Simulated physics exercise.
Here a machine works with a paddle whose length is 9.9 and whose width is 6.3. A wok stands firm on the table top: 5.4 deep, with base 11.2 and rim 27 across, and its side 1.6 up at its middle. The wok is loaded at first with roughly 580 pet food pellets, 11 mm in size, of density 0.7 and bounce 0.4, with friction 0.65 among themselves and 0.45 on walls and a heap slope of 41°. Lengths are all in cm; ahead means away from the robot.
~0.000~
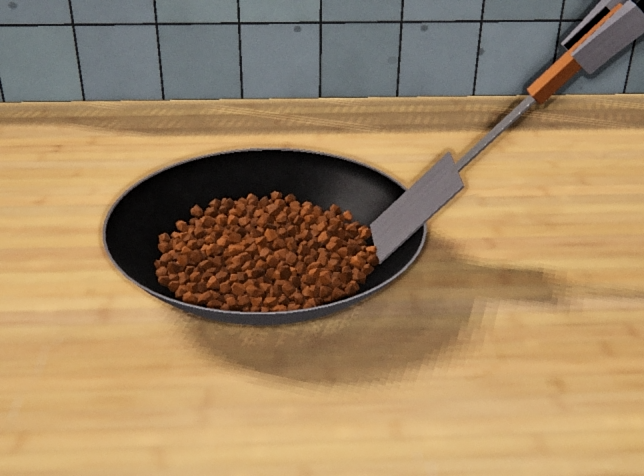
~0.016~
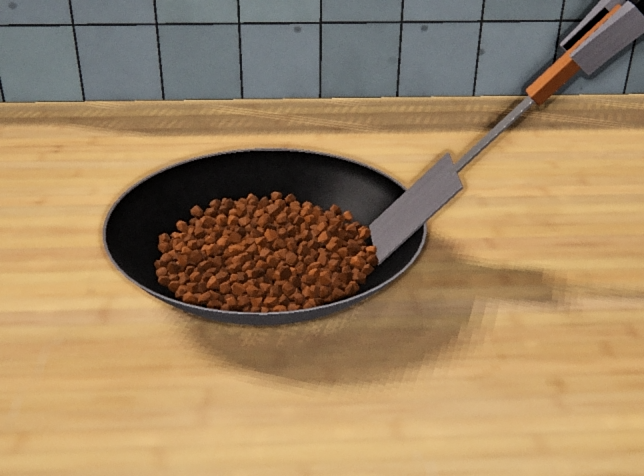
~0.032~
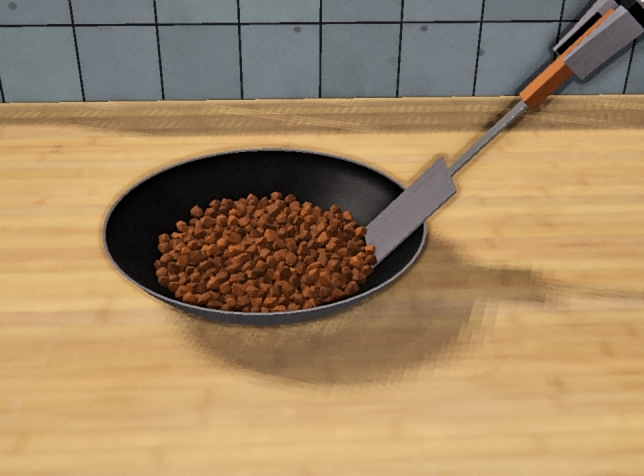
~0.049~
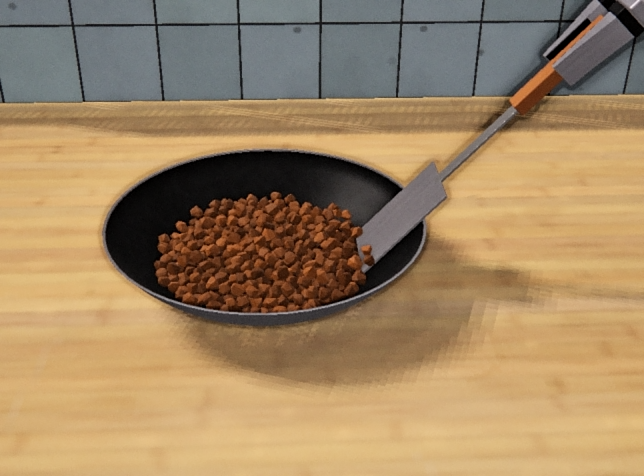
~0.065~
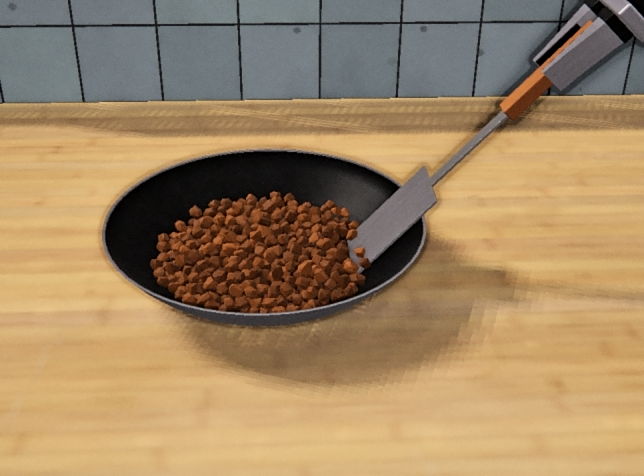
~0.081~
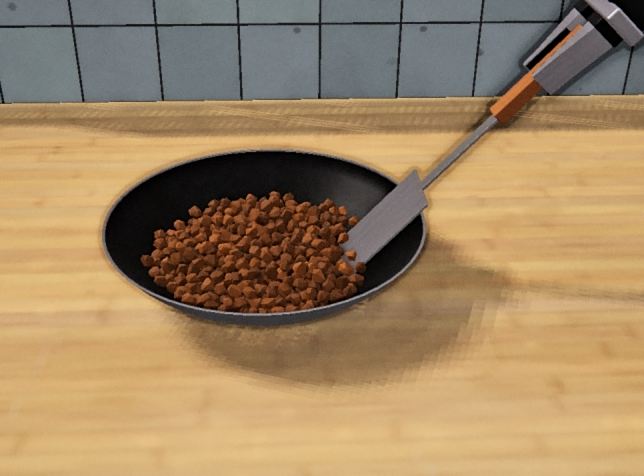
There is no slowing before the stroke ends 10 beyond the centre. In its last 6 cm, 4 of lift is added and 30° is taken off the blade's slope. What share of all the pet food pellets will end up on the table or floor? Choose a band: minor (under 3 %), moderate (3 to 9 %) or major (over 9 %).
Major.
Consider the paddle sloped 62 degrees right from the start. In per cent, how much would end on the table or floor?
My guess is close to 20 per cent.
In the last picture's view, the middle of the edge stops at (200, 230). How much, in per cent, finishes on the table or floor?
Estimate: Approx. 0 %.
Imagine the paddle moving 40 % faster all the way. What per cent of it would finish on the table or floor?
Some 25 in a hundred.
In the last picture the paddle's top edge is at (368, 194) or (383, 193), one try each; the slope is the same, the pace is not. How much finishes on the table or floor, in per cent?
35 % and 30 %.
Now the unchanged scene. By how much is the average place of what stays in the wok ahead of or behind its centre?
I'd say it's roughly 3.5 cm toward the front.
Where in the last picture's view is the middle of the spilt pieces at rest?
Pixel estimate: About (62, 274).
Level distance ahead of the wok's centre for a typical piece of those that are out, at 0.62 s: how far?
About 18 cm.
By 0.22 s, sloping 48°, highest piece 5 above the table; 578 in the wok.
By 0.36 s, sloping 38°, highest piece 8 above the table; 562 in the wok, 16 on the blade or in flight.
By 0.62 s, sloping 18°, highest piece 7 above the table; 462 in the wok, 110 on the table or floor, 6 on the blade or in flight.
By 1.67 s, sloping 18°, highest piece 6 above the table; 461 in the wok, 117 on the table or floor.
Final count, 461 in the wok, 117 on the table or floor. That is 20 % on the table or floor.
